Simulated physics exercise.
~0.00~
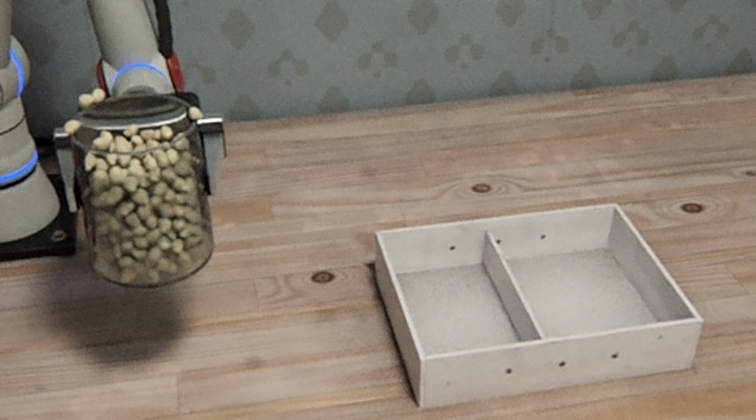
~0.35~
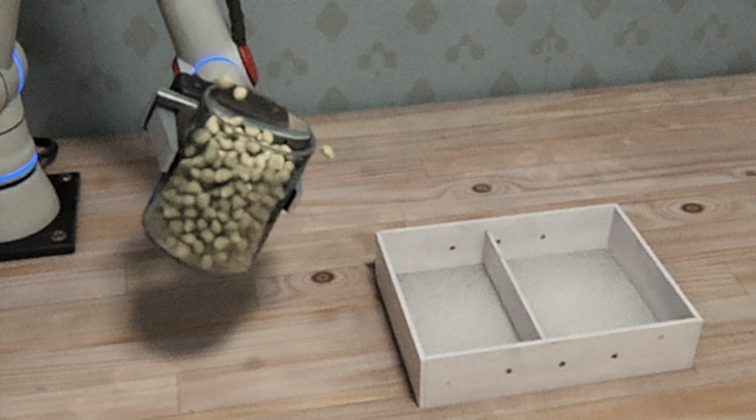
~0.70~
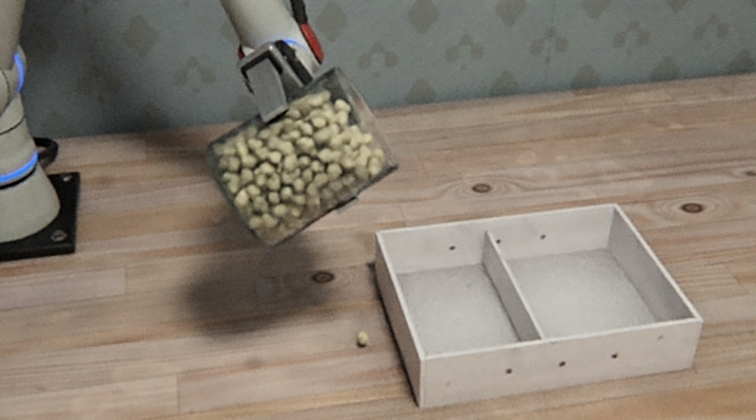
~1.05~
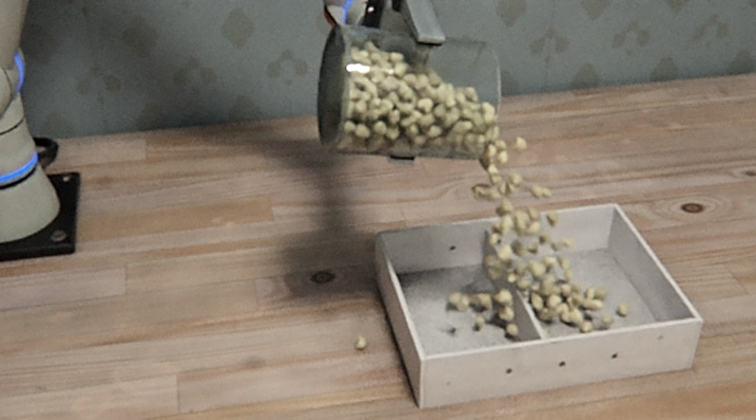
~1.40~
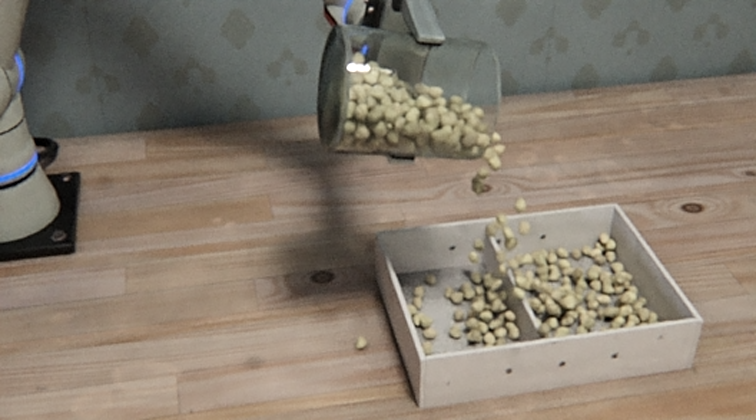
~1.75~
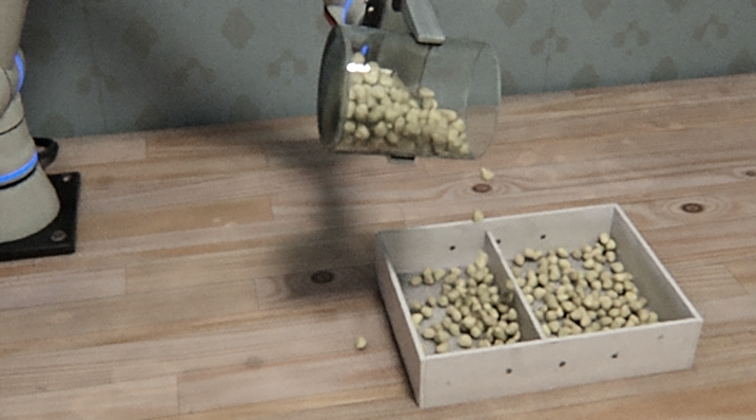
In the video, a robot arm carries a clear container full of pale beans rightward and tips it, dropping one bean on the wooden table, then pours many into both compartments of a divided white box, leaving the container on its side still partly full.
